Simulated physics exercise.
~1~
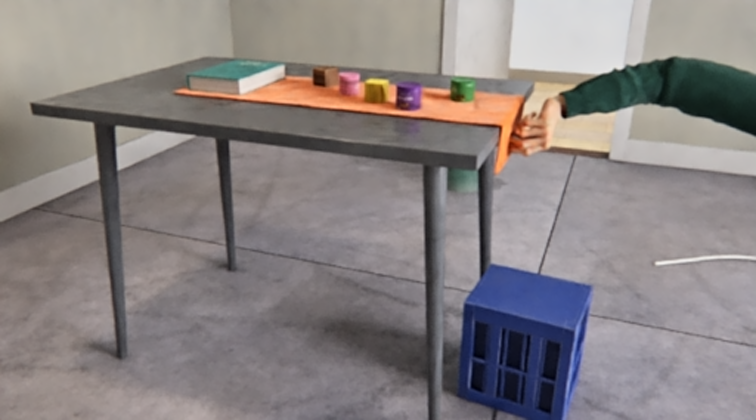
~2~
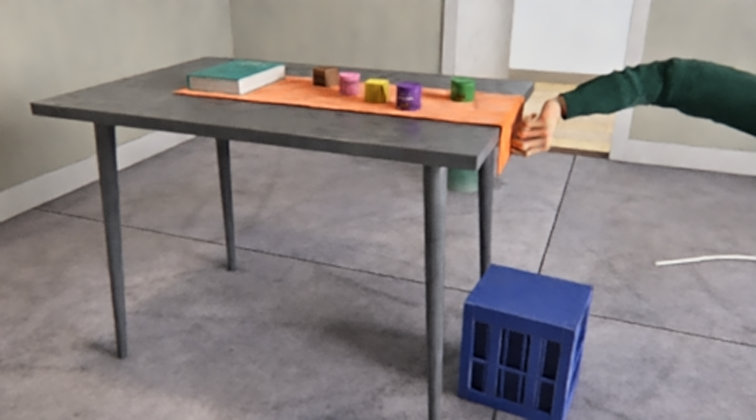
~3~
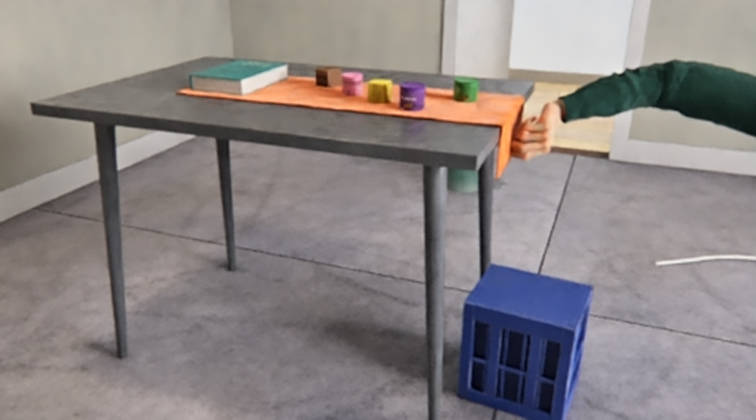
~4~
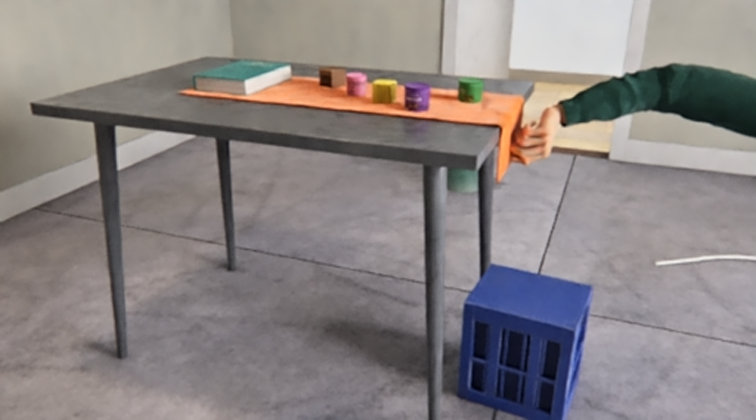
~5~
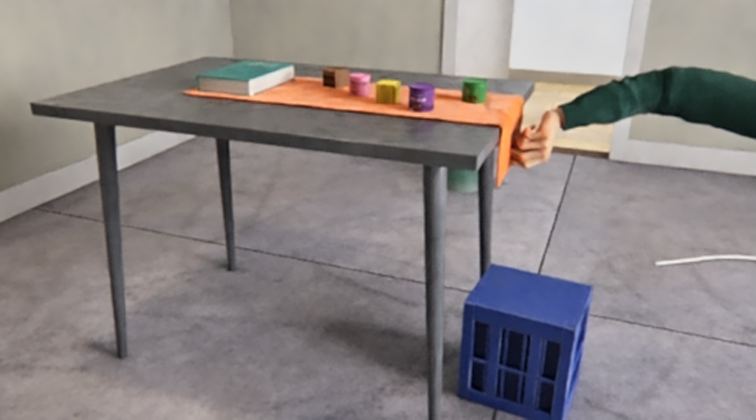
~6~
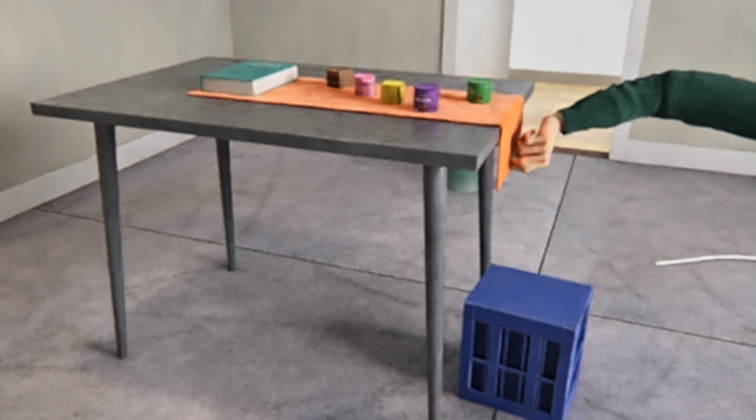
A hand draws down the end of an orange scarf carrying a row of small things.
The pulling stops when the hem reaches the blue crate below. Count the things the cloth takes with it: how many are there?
Three pieces drop off.
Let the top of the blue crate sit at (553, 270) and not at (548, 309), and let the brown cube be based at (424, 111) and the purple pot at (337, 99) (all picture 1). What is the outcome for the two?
As for the brown cube, it leaves the top; as for the purple pot, it stays in place.
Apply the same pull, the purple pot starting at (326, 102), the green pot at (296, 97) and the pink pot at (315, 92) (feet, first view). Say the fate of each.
Purple pot: Still up. Green pot: Still up. Pink pot: Still up.
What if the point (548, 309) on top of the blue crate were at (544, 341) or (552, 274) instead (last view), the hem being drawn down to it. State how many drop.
4 and 2.
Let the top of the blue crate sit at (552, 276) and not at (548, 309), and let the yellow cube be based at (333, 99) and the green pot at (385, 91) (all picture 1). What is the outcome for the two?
First the yellow cube: It is still up there. Then the green pot: It is still up there.
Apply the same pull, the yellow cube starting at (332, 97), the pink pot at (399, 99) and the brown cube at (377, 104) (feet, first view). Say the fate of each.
Yellow cube safe, pink pot lost, brown cube lost.
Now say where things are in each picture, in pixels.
The first frame shows hem (496, 175); green pot (463, 79); purple pot (409, 85); yellow cube (377, 81); pink pot (349, 74); brown cube (326, 68); top of the crate (548, 309).
The second frame shows hem (498, 175); green pot (463, 79).
The third frame shows hem (496, 179); purple pot (413, 85).
The fourth frame shows hem (497, 183); yellow cube (384, 82); top of the crate (548, 309).
The fifth frame shows hem (498, 187); pink pot (360, 75).
The sixth frame shows hem (497, 192); green pot (480, 80); purple pot (427, 86); yellow cube (393, 83); pink pot (364, 75); brown cube (339, 69).
Early on, hem near (506, 223); green pot gone.
Midway, hem near (503, 272); green pot, purple pot and yellow cube gone.
Finally, hem on the crate; green pot, purple pot and yellow cube gone. It carries off three.
